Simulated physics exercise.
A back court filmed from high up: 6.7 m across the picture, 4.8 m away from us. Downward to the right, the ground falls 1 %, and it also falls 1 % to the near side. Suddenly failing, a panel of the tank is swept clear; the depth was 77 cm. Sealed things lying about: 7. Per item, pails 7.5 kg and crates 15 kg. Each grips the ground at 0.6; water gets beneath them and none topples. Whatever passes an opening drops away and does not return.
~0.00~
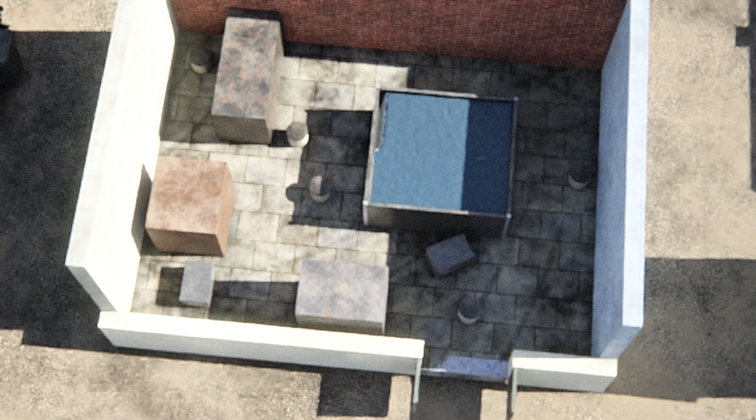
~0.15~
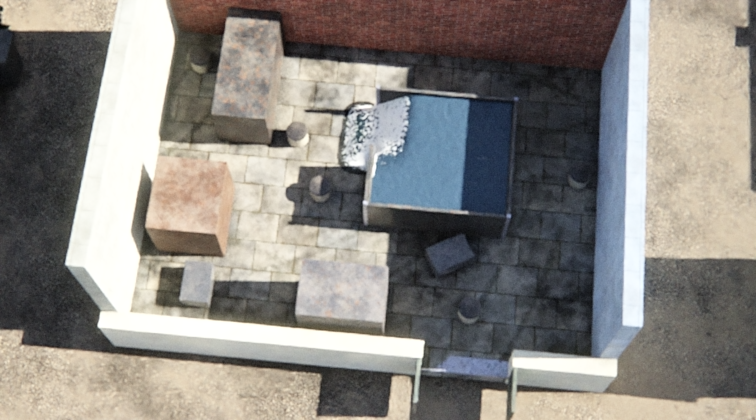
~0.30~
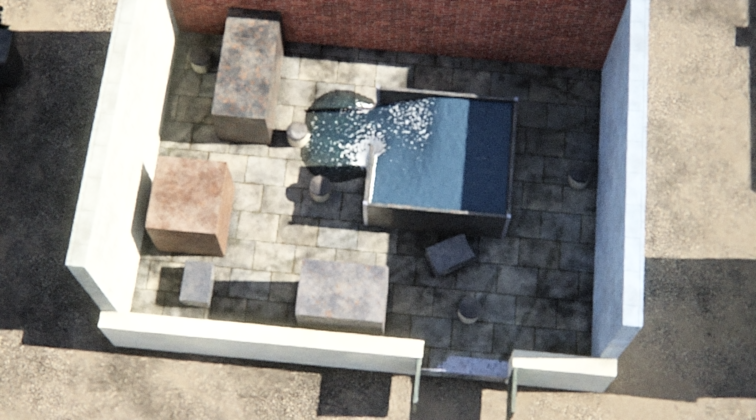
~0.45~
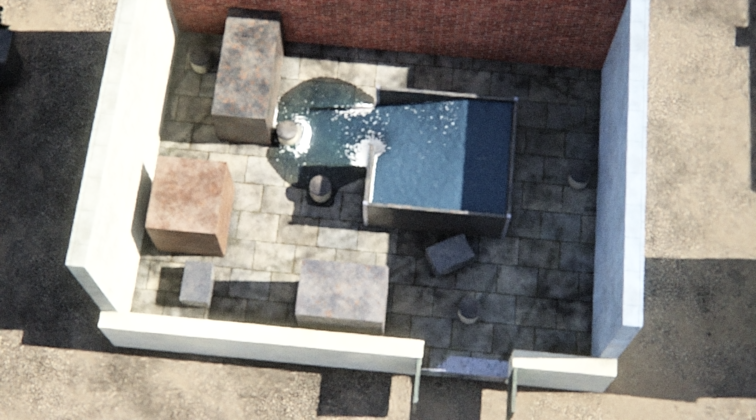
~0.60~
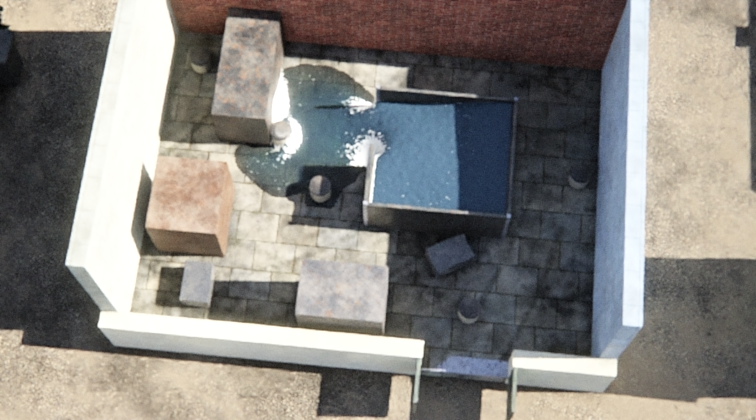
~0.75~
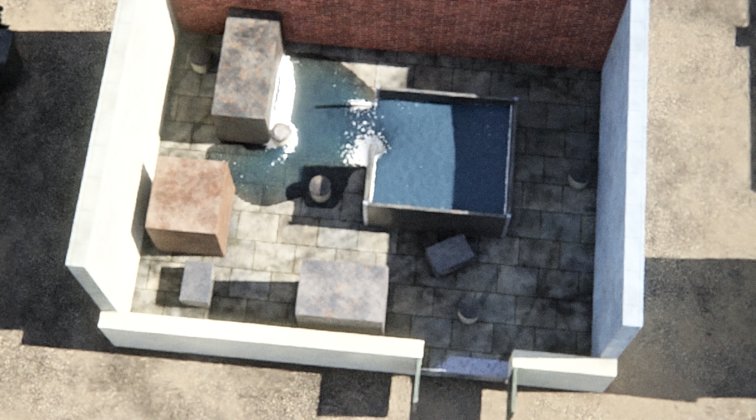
Water bursts from the tank's left side and spreads across the paving around a small post.
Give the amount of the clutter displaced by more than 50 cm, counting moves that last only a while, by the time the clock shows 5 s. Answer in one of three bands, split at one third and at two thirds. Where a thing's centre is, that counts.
Under a third.
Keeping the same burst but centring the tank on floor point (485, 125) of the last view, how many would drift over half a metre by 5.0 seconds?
The answer would then be 4.
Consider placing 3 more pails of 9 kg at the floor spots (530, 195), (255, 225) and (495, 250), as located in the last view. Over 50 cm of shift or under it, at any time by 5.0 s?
First falls shy, second exceeds it, third falls shy.
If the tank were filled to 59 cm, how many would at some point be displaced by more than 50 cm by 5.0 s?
Count under that change: 1.
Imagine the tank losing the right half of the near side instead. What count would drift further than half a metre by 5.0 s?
Then 3 of them would.
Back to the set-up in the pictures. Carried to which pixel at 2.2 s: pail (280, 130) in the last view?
Around (226, 315).
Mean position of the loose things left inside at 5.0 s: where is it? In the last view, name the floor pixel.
Mean floor pixel: About (342, 231).
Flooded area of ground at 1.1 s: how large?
Roughly 8.5 m2 of it is wet.
After 1.1 s 1 of 7 are over 50 cm from their spots; 1 afloat.
After 2.2 s 1 of 7 are over 50 cm from their spots; 0 afloat.
After 3.5 s 1 of 7 are over 50 cm from their spots; 1 afloat.
After 5.0 s 2 of 7 are over 50 cm from their spots, and 2 have been at some point; 3 afloat.
